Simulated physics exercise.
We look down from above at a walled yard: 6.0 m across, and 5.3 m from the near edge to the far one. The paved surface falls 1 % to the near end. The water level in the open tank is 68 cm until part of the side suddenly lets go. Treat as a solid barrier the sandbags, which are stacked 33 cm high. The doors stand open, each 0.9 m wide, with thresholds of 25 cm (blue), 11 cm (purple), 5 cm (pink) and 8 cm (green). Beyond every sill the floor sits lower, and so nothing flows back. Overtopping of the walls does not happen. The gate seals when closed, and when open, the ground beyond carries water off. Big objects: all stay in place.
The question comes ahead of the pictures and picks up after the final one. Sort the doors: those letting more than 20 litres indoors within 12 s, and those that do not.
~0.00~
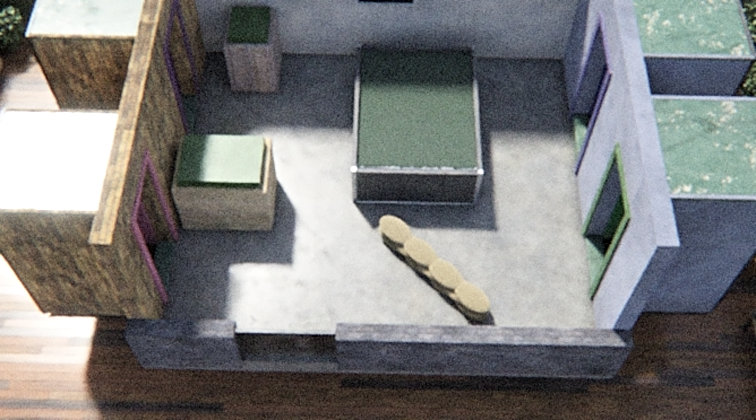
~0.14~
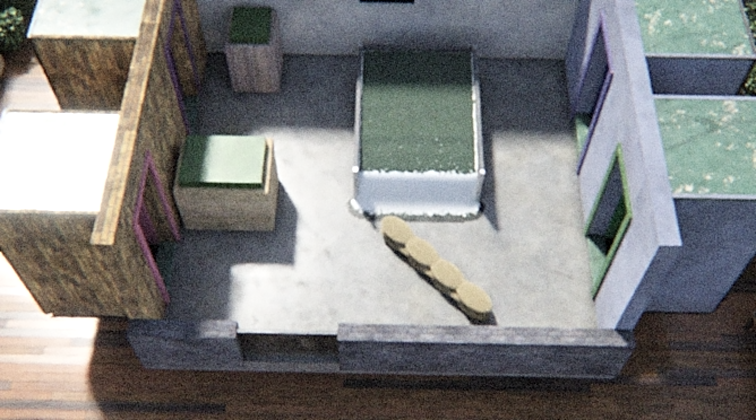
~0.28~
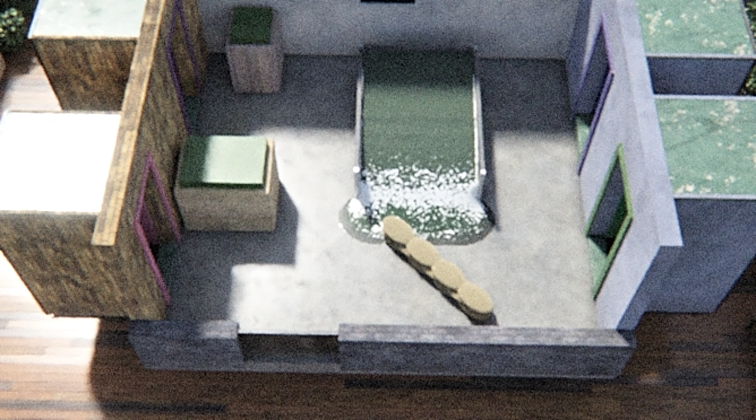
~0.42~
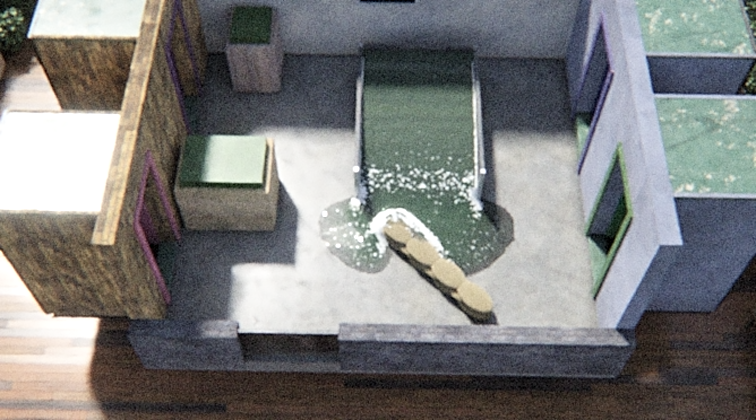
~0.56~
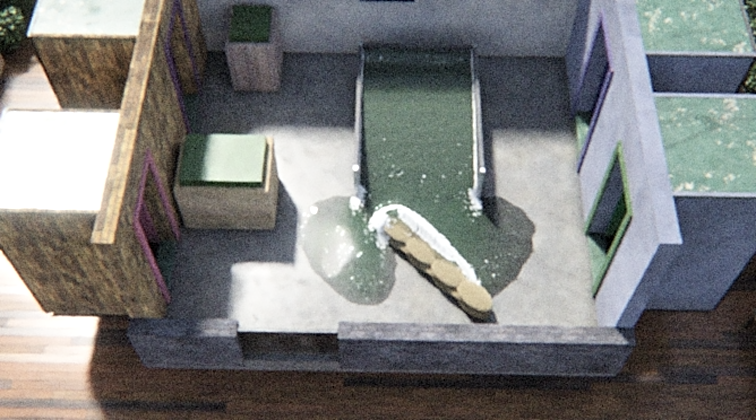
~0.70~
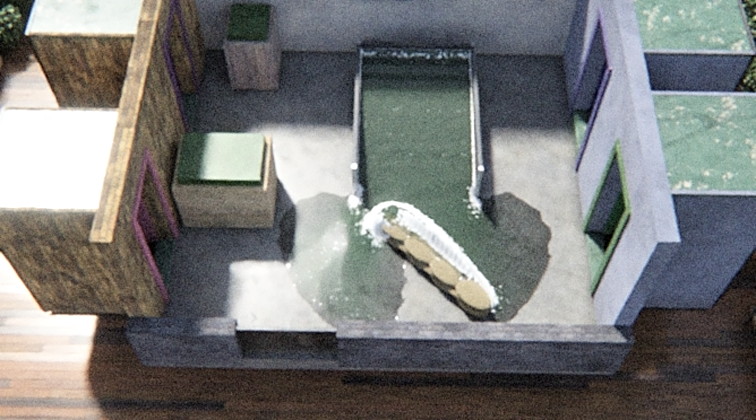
The blue door is among those that do not; the purple door is among those that do not; the pink door is among those letting more in; the green door is among those letting more in.
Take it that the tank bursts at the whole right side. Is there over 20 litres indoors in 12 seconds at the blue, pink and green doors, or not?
So blue ends up past the limit, pink past the limit, green past the limit.
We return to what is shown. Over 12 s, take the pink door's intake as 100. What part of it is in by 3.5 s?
By then it's near 25% of the total.
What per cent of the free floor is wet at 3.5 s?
About 60 per cent.
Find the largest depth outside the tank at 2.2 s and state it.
Max depth: About 44 centimetres.
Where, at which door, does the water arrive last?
Answer: The purple door.
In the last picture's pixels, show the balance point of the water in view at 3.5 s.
Around (415, 241).
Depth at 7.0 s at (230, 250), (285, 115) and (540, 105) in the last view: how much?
12, 2 and 5 cm.
After 1.4 s water covers 40 % of the floor and is deepest (57 cm) near (595, 336); blue door not reached, purple door not reached, pink door not reached, green door 3 cm at the sill, 0 L in.
After 2.2 s water covers 50 % of the floor and is deepest (44 cm) near (567, 323); blue door not reached, purple door not reached, pink door 12 cm at the sill, 0 L in, green door 27 cm at the sill, 51 L in.
After 3.5 s water covers 60 % of the floor and is deepest (28 cm) near (543, 347); blue door 4 cm at the sill, 0 L in, purple door not reached, pink door 15 cm at the sill, 56 L in, green door 25 cm at the sill, 236 L in.
After 7.0 s water covers 95 % of the floor and is deepest (16 cm) near (161, 340); blue door 5 cm at the sill, 0 L in, purple door 3 cm at the sill, 0 L in, pink door 11 cm at the sill, 192 L in, green door 11 cm at the sill, 357 L in.
After 12.0 s water covers 95 % of the floor and is deepest (12 cm) near (200, 167); blue door 8 cm at the sill, 0 L in, purple door 9 cm at the sill, 0 L in, pink door 7 cm at the sill, 224 L in, green door 10 cm at the sill, 368 L in.
